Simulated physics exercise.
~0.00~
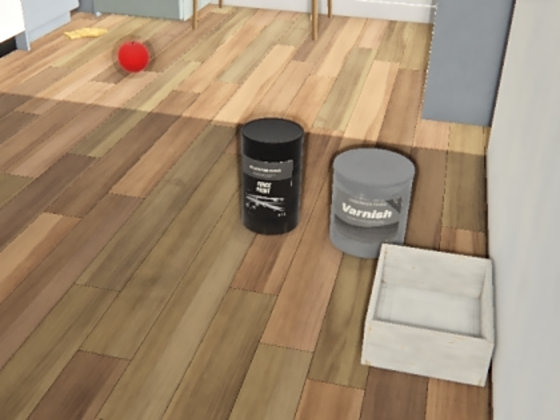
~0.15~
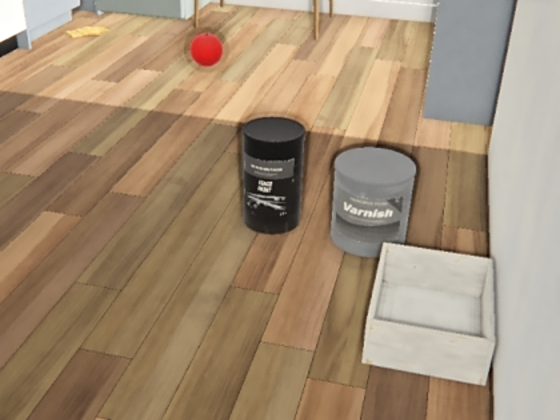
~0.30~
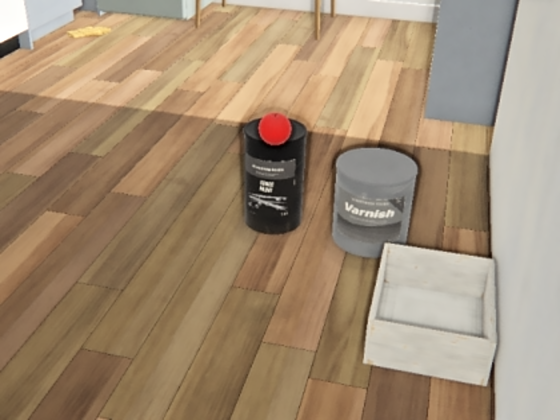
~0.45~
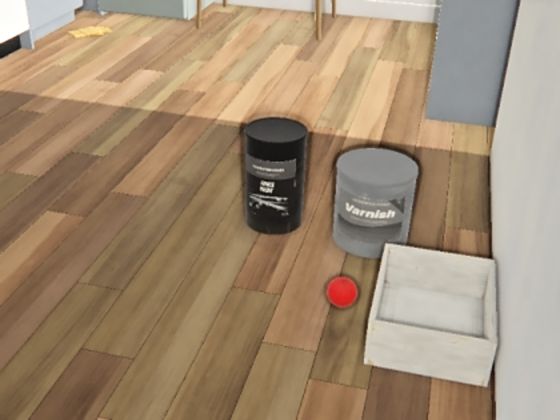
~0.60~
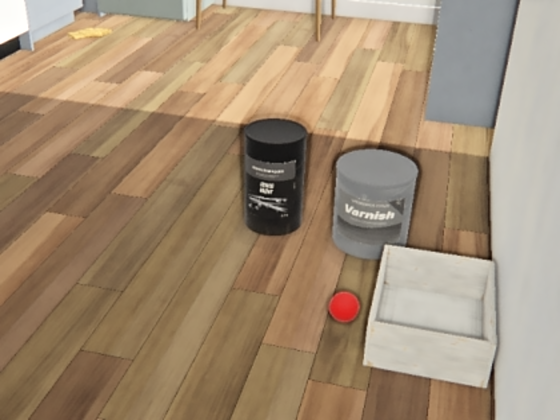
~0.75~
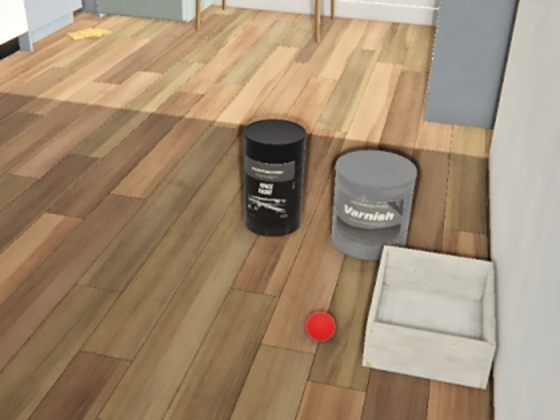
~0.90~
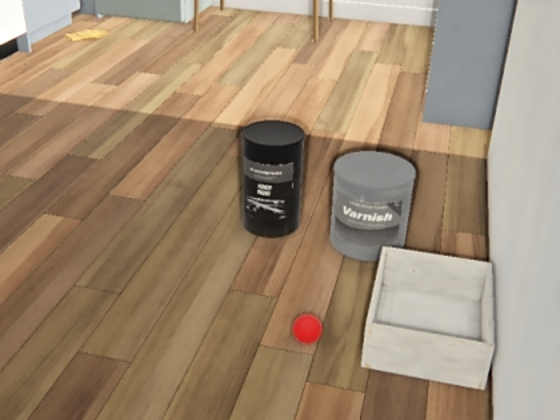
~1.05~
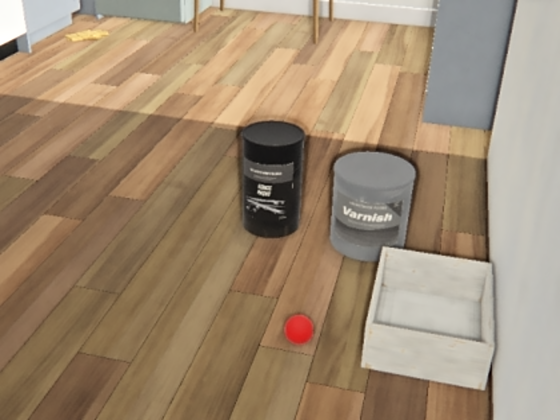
A room with a wood-plank floor is seen from above at an angle, through a slightly swaying view. A black pail stands near the middle, a grey pail labelled as varnish sits to its right, and an open whitish box rests in front of the grey one, near the right wall. A round red apple appears at the upper left and travels right, then passes in front of the black pail as it drops toward the box. It reaches the floor just left of the box, drifts down and left, and ends up outside it, while both pails stay standing in place.
